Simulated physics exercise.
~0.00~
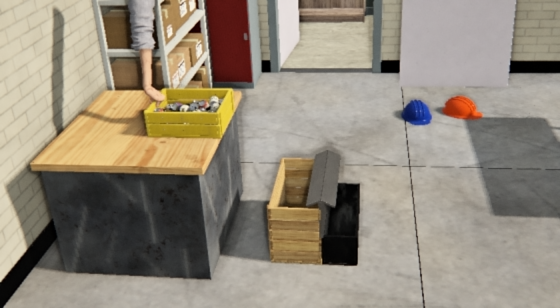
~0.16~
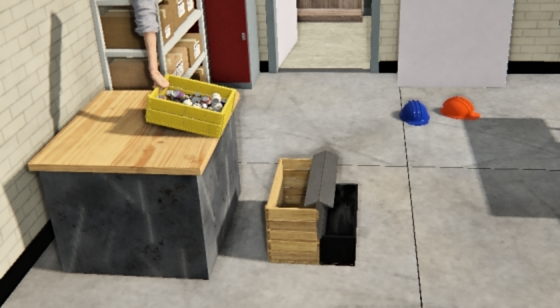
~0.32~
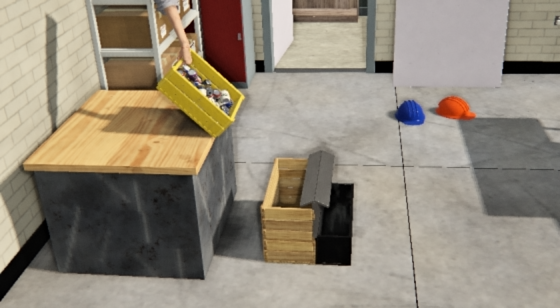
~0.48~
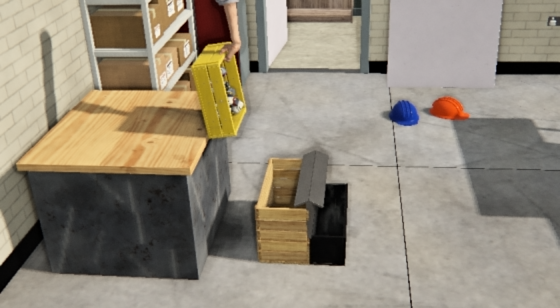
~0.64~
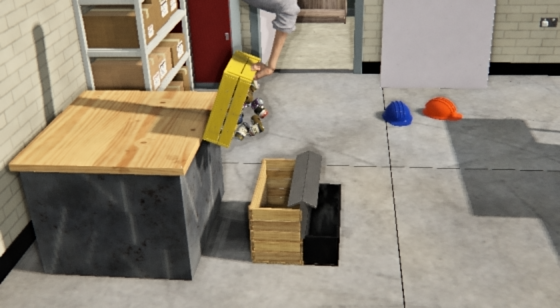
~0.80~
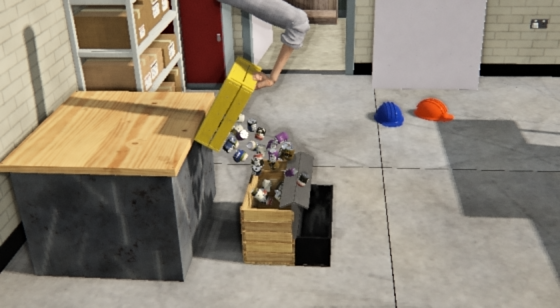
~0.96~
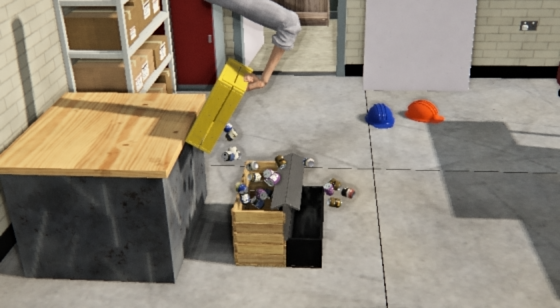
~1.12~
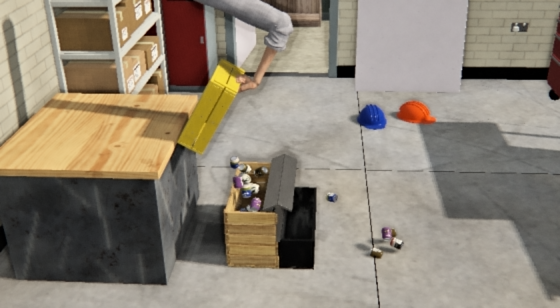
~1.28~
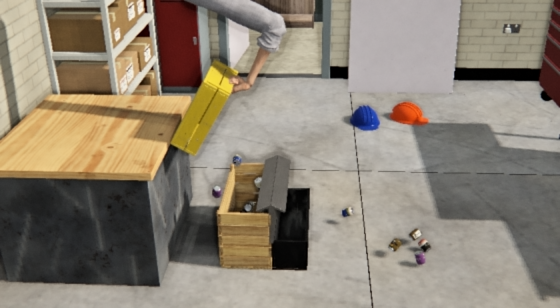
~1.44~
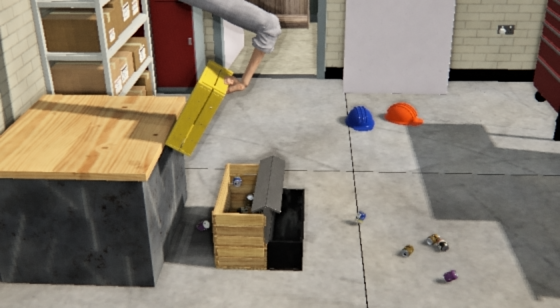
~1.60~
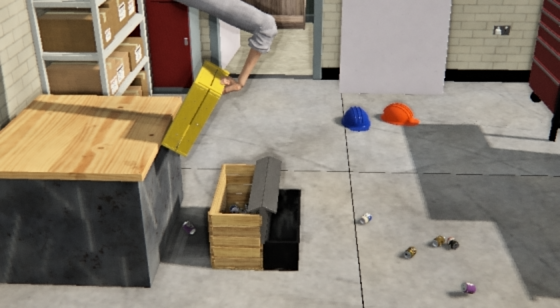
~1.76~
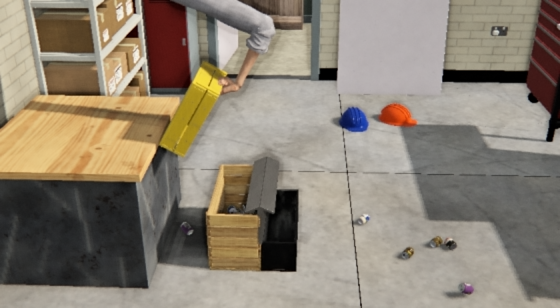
In a workshop with a concrete floor and pale brick walls, seen from above, a wood-topped bench stands at left, with shelves behind it and blue and orange hard hats at right. An arm holds a yellow crate of small cans at the bench's edge, near a wooden bin and black box topped by a grey ridge. The crate tips steadily rightward until it hangs past vertical, spilling its cans. Most drop into the wooden bin, while several bounce and roll right across the floor. They settle beyond the black box, as one can rests between bench and bin.
